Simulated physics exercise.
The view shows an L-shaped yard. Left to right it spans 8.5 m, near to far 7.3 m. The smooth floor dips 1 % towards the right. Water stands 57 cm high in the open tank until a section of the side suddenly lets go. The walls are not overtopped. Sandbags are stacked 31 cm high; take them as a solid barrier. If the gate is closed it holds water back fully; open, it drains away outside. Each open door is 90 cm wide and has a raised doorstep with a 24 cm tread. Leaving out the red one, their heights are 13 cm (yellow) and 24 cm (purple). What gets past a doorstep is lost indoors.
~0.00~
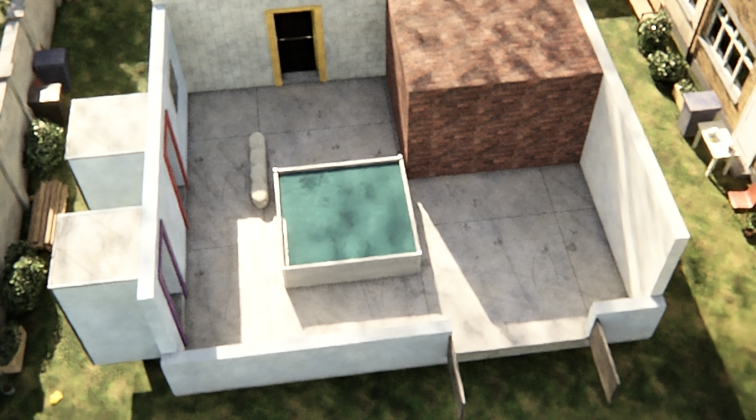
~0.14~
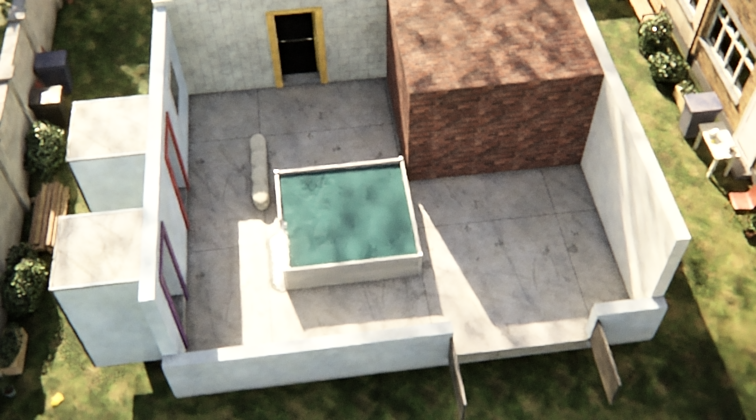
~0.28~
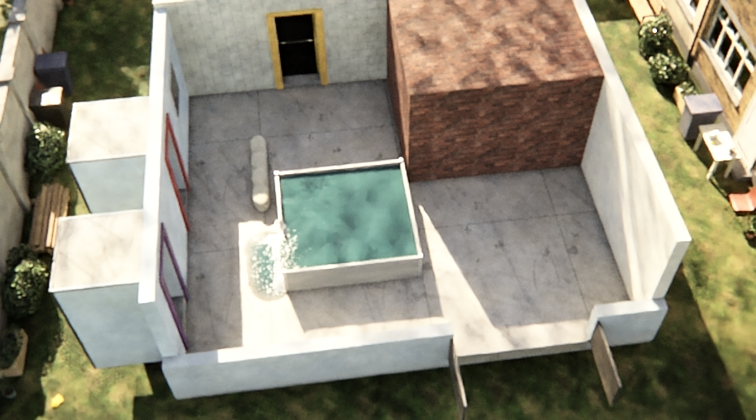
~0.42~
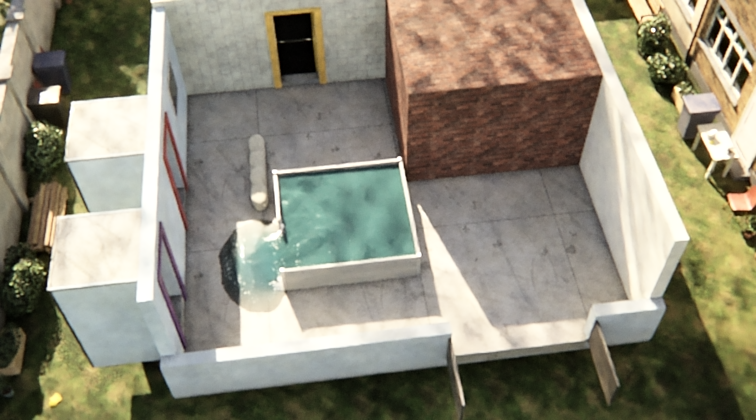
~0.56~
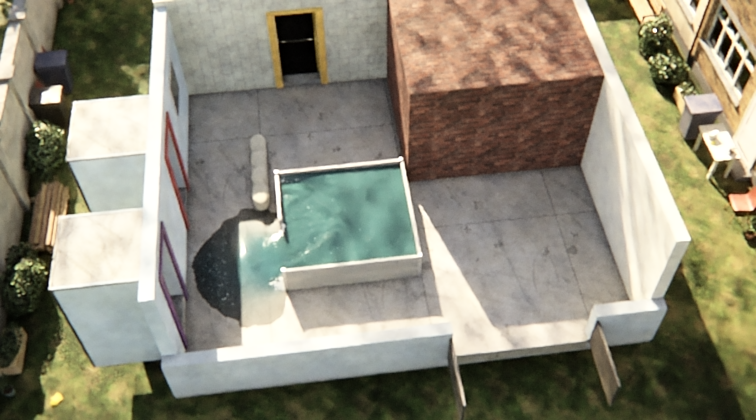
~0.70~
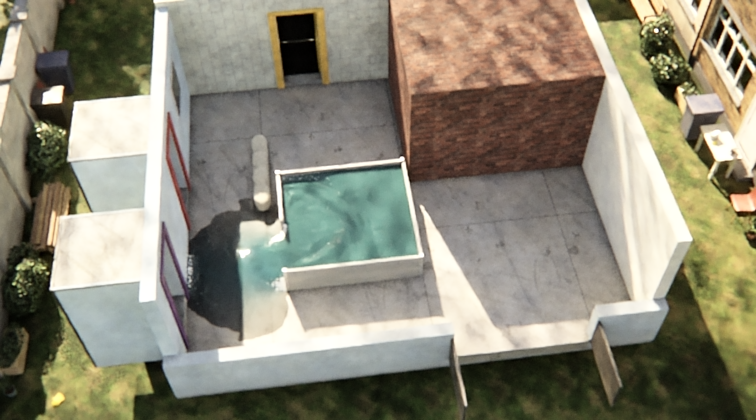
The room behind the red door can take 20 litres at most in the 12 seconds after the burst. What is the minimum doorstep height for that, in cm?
At least 9 cm or so.
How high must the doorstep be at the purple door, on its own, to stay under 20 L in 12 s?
About 24 cm at purple.
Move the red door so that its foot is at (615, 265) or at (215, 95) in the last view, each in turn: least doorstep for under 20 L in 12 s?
About 9.5 and 13.5 cm.
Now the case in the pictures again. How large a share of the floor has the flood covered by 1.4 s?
Some 15 per cent of it.
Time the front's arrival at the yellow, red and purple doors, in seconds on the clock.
Arrival: Yellow 4.0 s, red 1.1 s, purple 0.8 s.
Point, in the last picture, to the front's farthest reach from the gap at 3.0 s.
Around (191, 97).
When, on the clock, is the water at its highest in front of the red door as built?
Around 2.8 s.
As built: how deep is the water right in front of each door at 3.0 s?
Depths in cm: Yellow 0, red 14, purple 29.
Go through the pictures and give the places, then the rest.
In the first frame, the open tank at (345, 213) is whole and still, 57 cm deep; the red door at (177, 174) is dry.
In the second frame, the gap is at (285, 256), the front 0.3 m out at (274, 282); the back of the open tank holds 57 cm.
In the third frame, the front is at (248, 253), 0.8 m from the gap at (286, 259); 0.9 m2 of floor is wet, 57 cm left at the back.
In the fourth frame, water pours out at (284, 258) and has run 1.2 m, to (226, 277); about 8 cm deep outside, 57 cm at the back.
In the fifth frame, water pours out at (285, 258) and has run 1.8 m, to (196, 267); about 6 cm deep outside, 57 cm at the back.
In the sixth frame, the gap is at (287, 258), the front 2.0 m out at (188, 302); the back of the open tank holds 57 cm; the red door at (179, 177), 2.6 m from the gap, is still 0.8 m from the nearest water.
After 1.4 s water covers 15 % of the floor, deepest (34 cm) near (197, 283); 12 cm at the red door, 0 litres in over its 14 cm doorstep.
After 3.0 s water covers 30 % of the floor, deepest (35 cm) near (187, 366); 14 cm at the red door, 0 litres in over its 14 cm doorstep.
After 12.0 s water covers 95 % of the floor, deepest (14 cm) near (399, 172); 4 cm at the red door, 2 litres in over its 14 cm doorstep.
At the red door as built, the water arrived by 1.2 s and peaked near 14 cm at 2.8 s.
Run again over the same 12 s with other heights there, 32 litres in over 7.5 cm, 12 litres over 10 cm. The limit of 20 litres is kept from about 9 cm up.
